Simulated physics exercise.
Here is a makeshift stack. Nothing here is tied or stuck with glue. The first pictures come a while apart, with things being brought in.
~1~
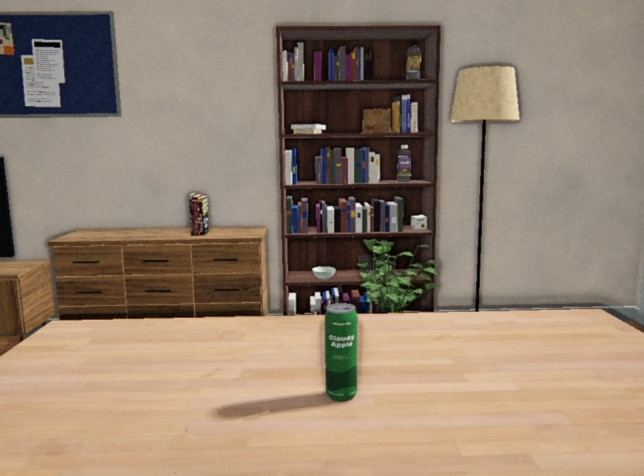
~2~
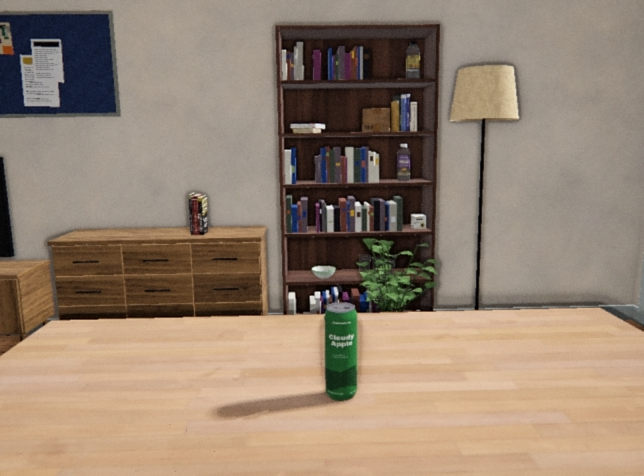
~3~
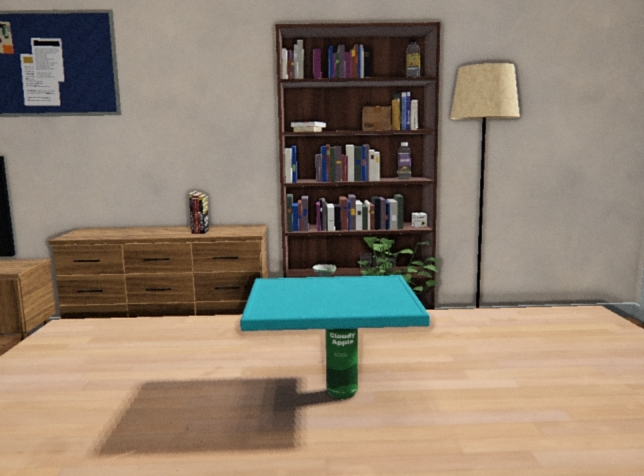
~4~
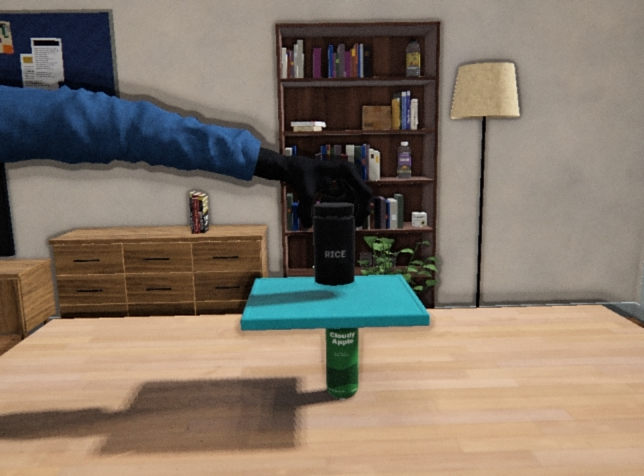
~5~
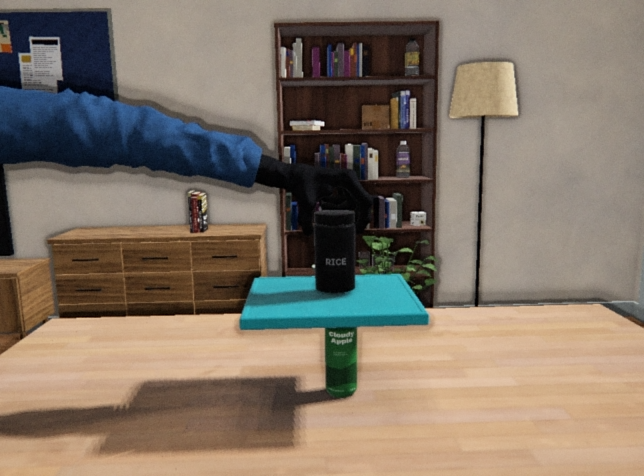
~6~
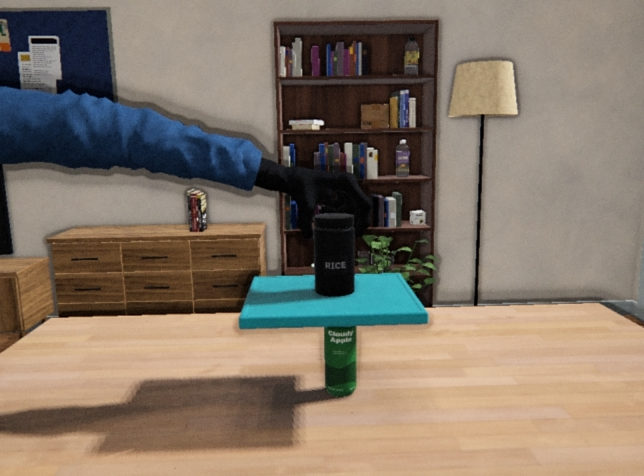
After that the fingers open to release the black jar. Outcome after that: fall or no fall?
Nothing drops or tips.
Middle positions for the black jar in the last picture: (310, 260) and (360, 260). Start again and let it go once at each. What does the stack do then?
It tips over first and stays steady second.
Then, 0.80 s later than the last frame, all is still.
Then, 1.70 s later than the last frame, black jar resting near (334, 255).
When it is over, all 3 as before. End places, in pixels of the last picture, black jar near (334, 254). The stack holds.
